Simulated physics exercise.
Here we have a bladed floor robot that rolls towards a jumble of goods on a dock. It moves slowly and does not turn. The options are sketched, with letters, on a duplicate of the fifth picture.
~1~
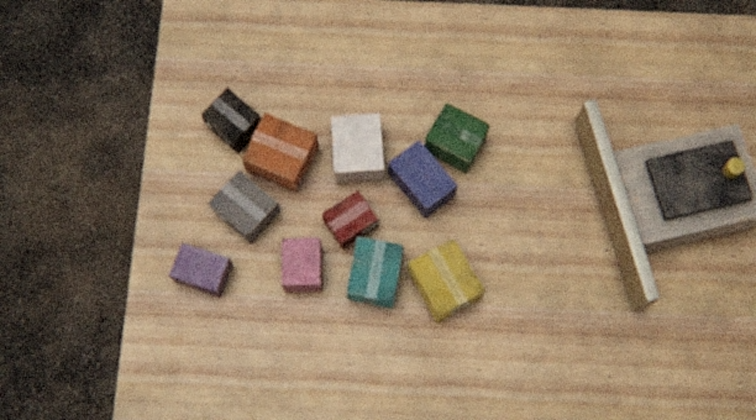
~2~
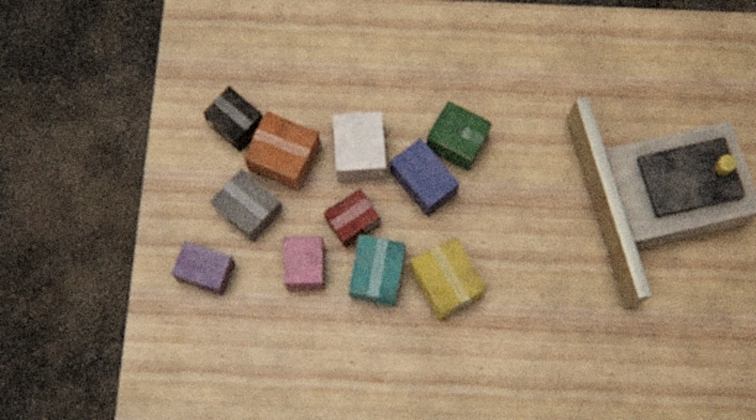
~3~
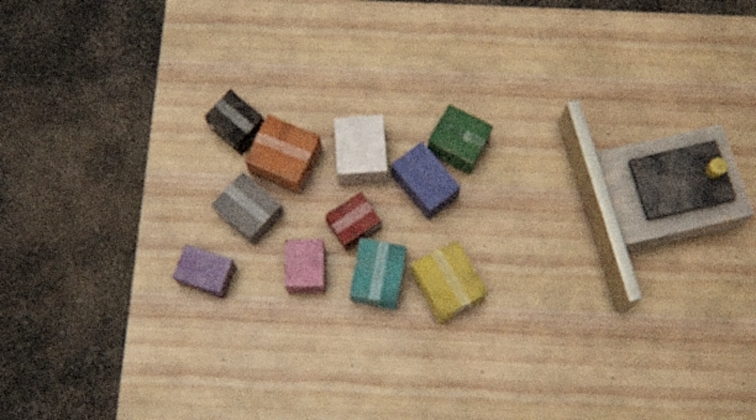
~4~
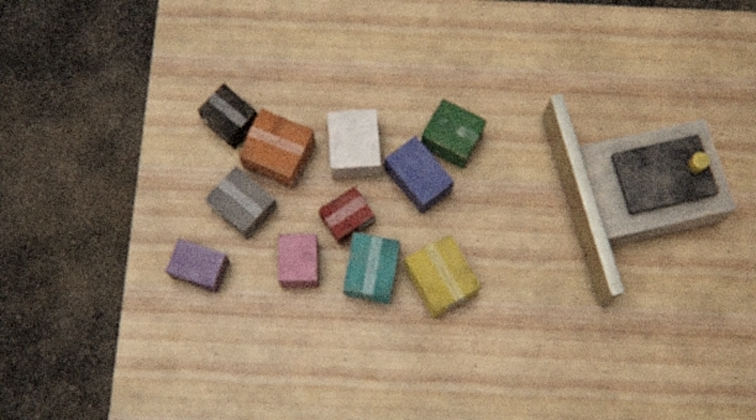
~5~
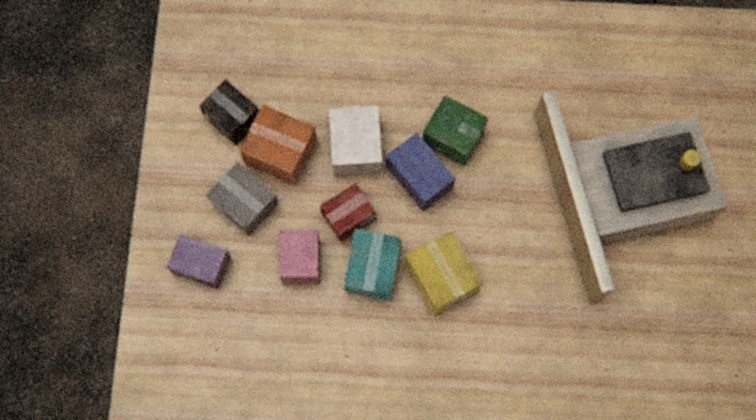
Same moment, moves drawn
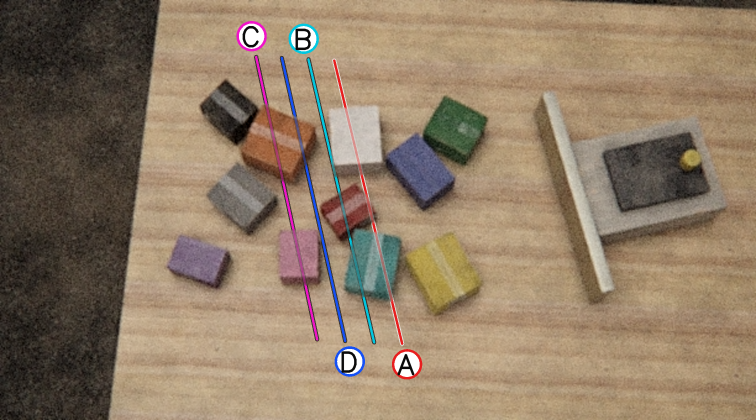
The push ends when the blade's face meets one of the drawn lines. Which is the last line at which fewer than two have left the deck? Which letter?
As far as mark C.
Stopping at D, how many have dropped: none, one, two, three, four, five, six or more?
By then, none.
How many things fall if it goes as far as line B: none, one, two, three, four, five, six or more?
In all, none.
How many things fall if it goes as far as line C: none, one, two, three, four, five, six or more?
The count is none.
On the marked copy, A at (367, 196); B at (340, 195); C at (285, 192); D at (312, 194).
With C. Early on, robot (544, 167); green box (411, 135); blue crate (409, 177).
Further on, robot (440, 162); black box (197, 106); orange box (213, 162).
At the end, robot (360, 158); purple crate (134, 282); orange box (148, 178); none fallen.
As for the rest, A is within the limit but short; B is within the limit but short; D is within the limit but short.
